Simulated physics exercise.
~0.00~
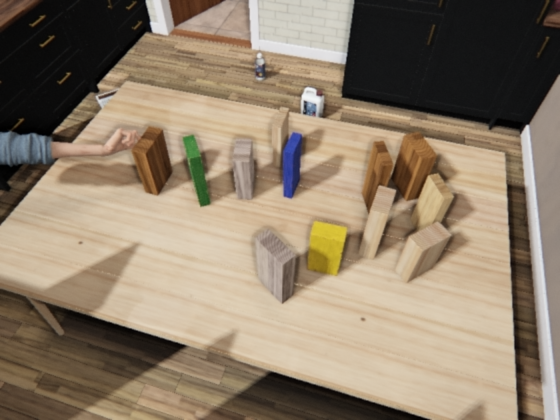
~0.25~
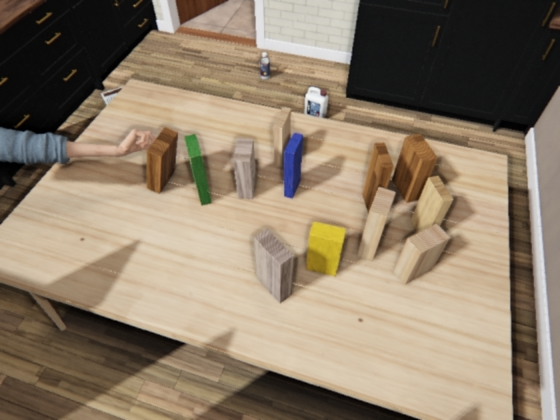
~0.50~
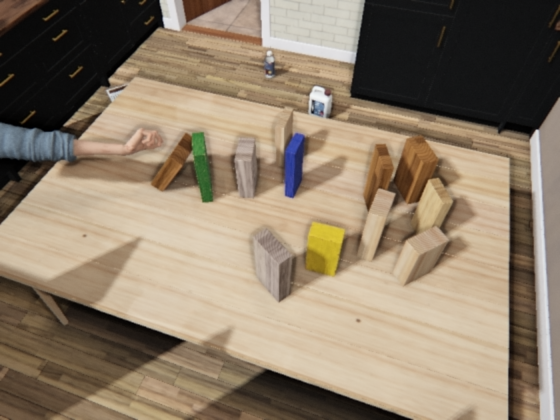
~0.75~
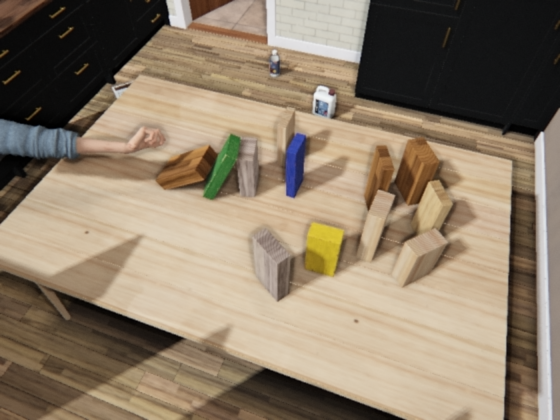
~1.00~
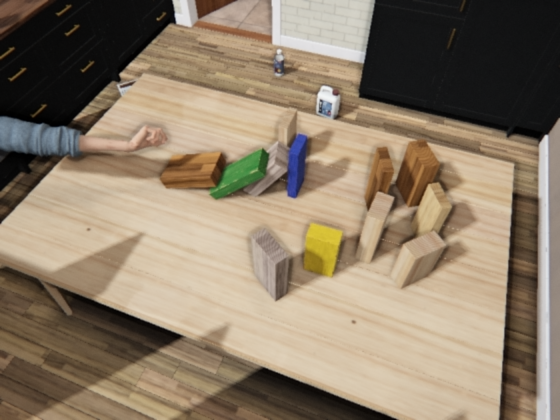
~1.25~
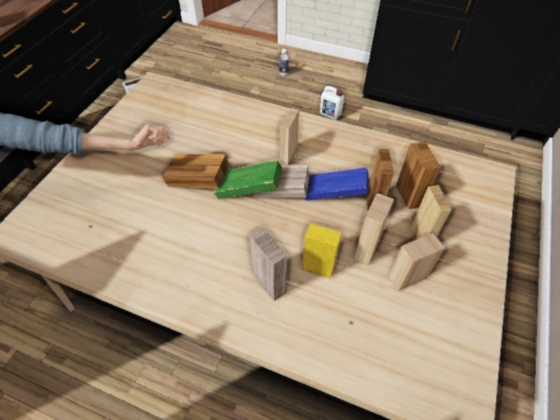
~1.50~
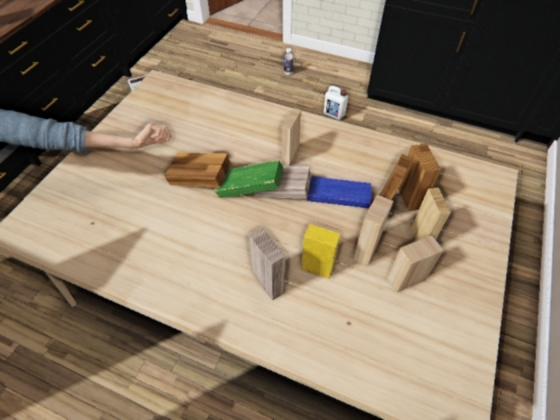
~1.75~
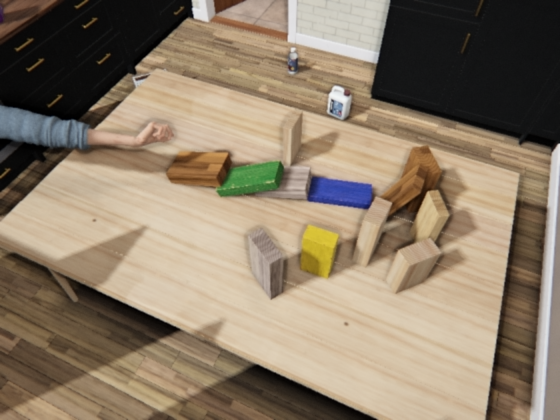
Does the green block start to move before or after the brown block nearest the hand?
The green block starts to move after the brown block nearest the hand, which is already leaning while the green one still stands upright.
